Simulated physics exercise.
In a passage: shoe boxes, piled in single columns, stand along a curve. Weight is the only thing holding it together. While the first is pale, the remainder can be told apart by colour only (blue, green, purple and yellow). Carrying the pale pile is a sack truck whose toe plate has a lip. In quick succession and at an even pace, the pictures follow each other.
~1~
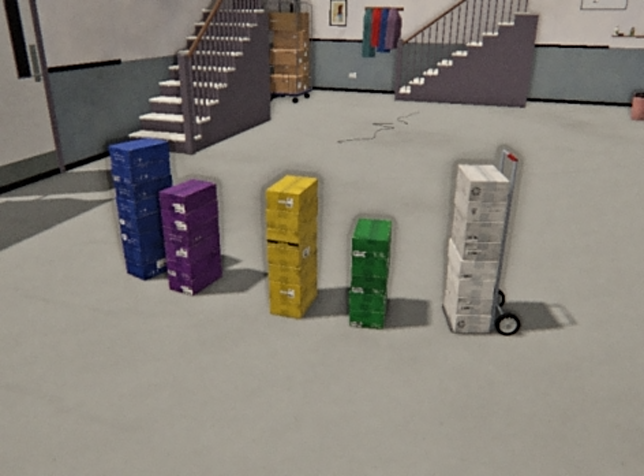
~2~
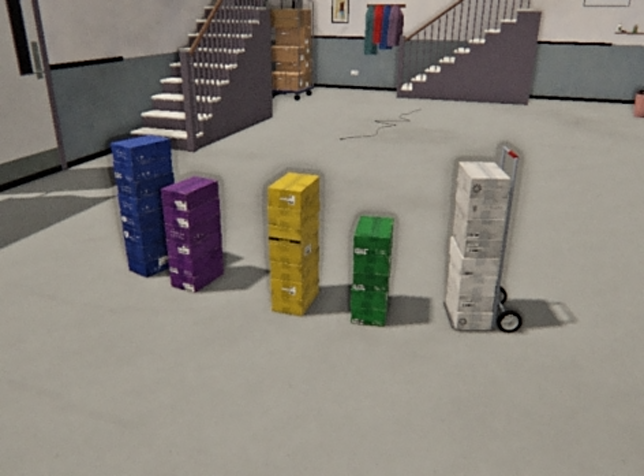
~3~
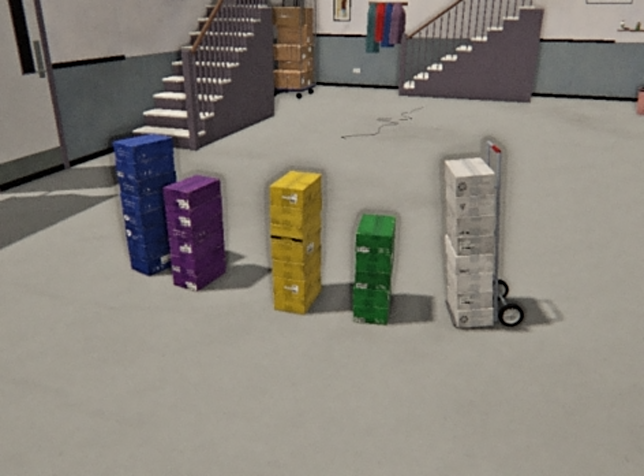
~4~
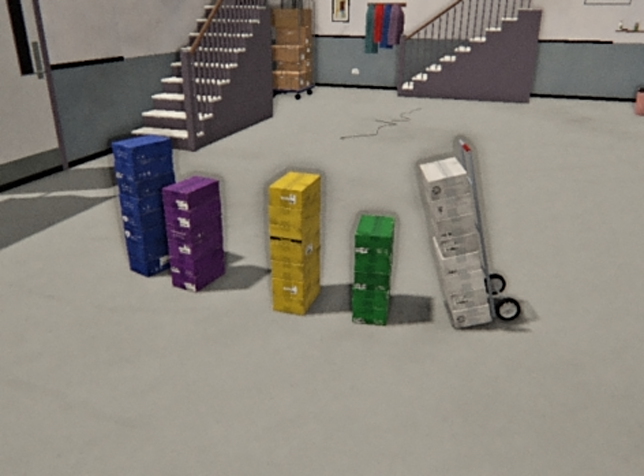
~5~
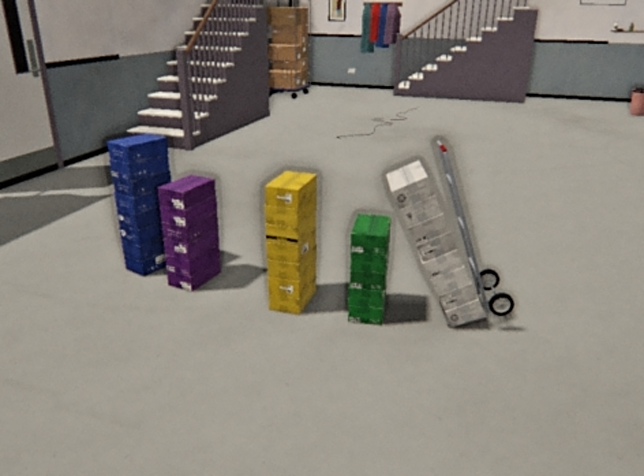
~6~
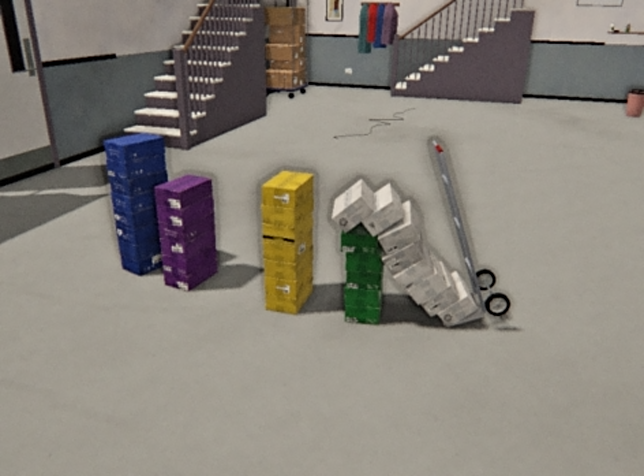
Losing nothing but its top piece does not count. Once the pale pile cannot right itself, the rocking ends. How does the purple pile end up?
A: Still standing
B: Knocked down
Still standing (A).
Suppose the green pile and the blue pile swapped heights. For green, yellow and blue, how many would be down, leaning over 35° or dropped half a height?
Colour by colour: Green 7; yellow 7; blue 4.
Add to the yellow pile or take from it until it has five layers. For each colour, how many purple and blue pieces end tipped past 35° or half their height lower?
Once things settle, purple has 0 down and blue has 0.
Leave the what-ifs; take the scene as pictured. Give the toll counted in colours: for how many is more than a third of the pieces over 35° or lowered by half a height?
The answer is 0.
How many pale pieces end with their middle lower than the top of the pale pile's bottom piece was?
Altogether it is 1.
Soon after the last picture, 8 of the pale pile down; none of the 6 purple boxes down (0 of 26 in all colours); top purple box unmoved; top green box shifted half its height.
A little later, 8 of the pale pile down; none of the 6 purple boxes down (0 of 26 in all colours); top purple box unmoved; top green box shifted about its own height.
Later still, 8 of the pale pile down; none of the 6 purple boxes down (0 of 26 in all colours); top purple box unmoved; top green box leaning a little.
After that, 8 of the pale pile down; none of the 6 purple boxes down (0 of 26 in all colours); top purple box unmoved; top green box leaning a little.
At rest, 8 of the pale pile down; none of the 6 purple boxes down (0 of 26 in all colours); top purple box unmoved; top green box leaning clearly, a little lower. As the last picture would show them, middles, top purple box near (184, 191), top green box near (317, 237).
